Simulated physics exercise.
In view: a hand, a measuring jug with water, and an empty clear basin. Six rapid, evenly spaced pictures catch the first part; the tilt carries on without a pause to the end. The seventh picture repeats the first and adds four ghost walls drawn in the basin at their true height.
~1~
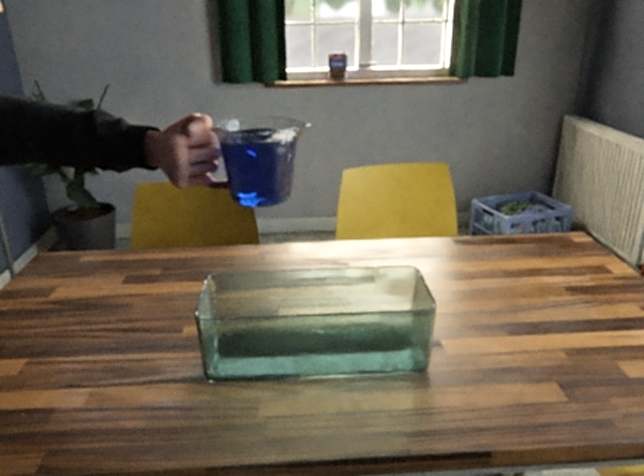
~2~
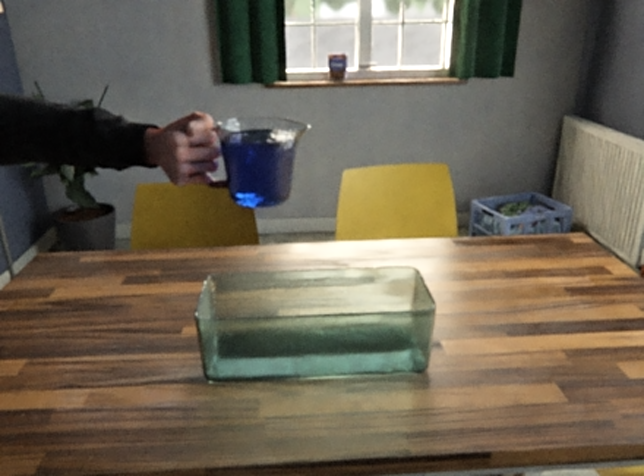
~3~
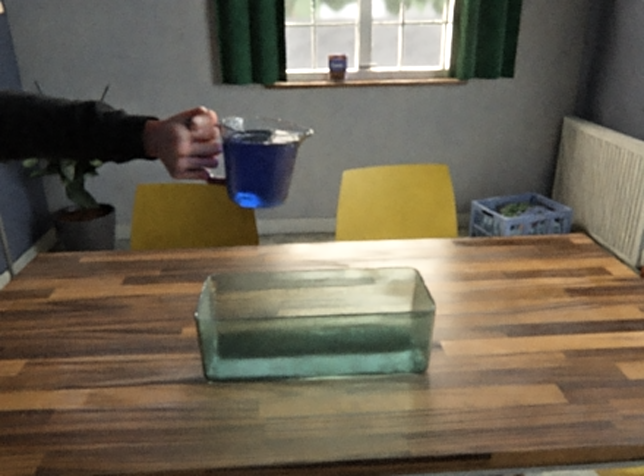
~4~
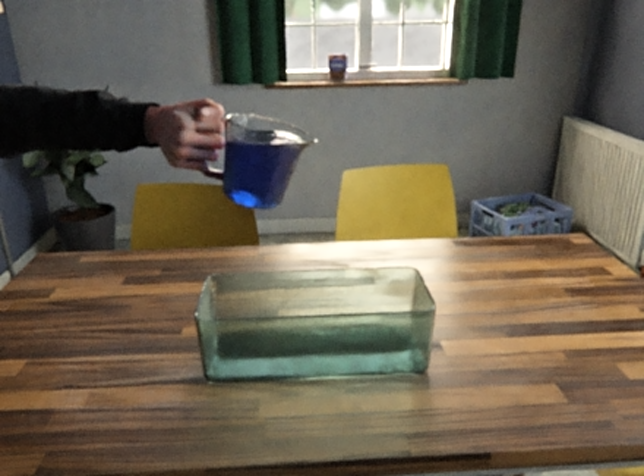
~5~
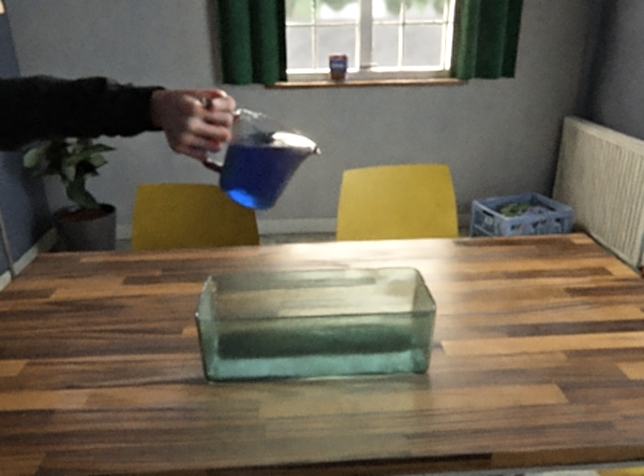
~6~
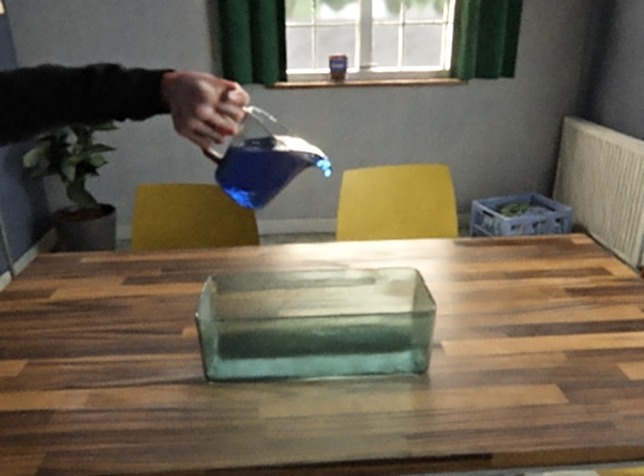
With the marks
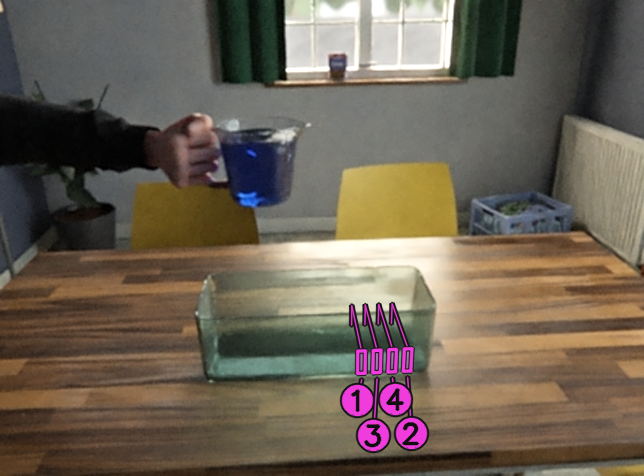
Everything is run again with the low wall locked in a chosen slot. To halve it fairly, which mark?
The answer is slot 1.
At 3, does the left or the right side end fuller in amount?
The left one.
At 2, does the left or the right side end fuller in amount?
More ends on the left.
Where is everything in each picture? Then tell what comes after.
Upright, lip at (308, 125); basin from (205, 378) to (429, 367); nothing has left yet, in the first picture.
Upright, lip at (309, 127); nothing has left yet, in the second picture.
Tipped about 7°, lip at (312, 133); nothing has left yet, in the third picture.
Tipped about 15°, lip at (315, 140); nothing has left yet, in the fourth picture.
Tipped about 26°, lip at (319, 151); nothing has left yet, in the fifth picture.
Tipped about 39°, lip at (320, 165); water is over the lip, down to (328, 171), in the sixth picture.
In magenta, 1 at (361, 379); 2 at (407, 377); 3 at (377, 378); 4 at (392, 377).
Choosing 1, about 48 % ends left of the wall and 49 % right of it; 3 % is lost outside.
Choosing 2, about 88 % ends left of the wall and 8 % right of it; 4 % is lost outside.
Choosing 3, about 76 % ends left of the wall and 19 % right of it; 5 % is lost outside.
Choosing 4, about 88 % ends left of the wall and 6 % right of it; 7 % is lost outside.
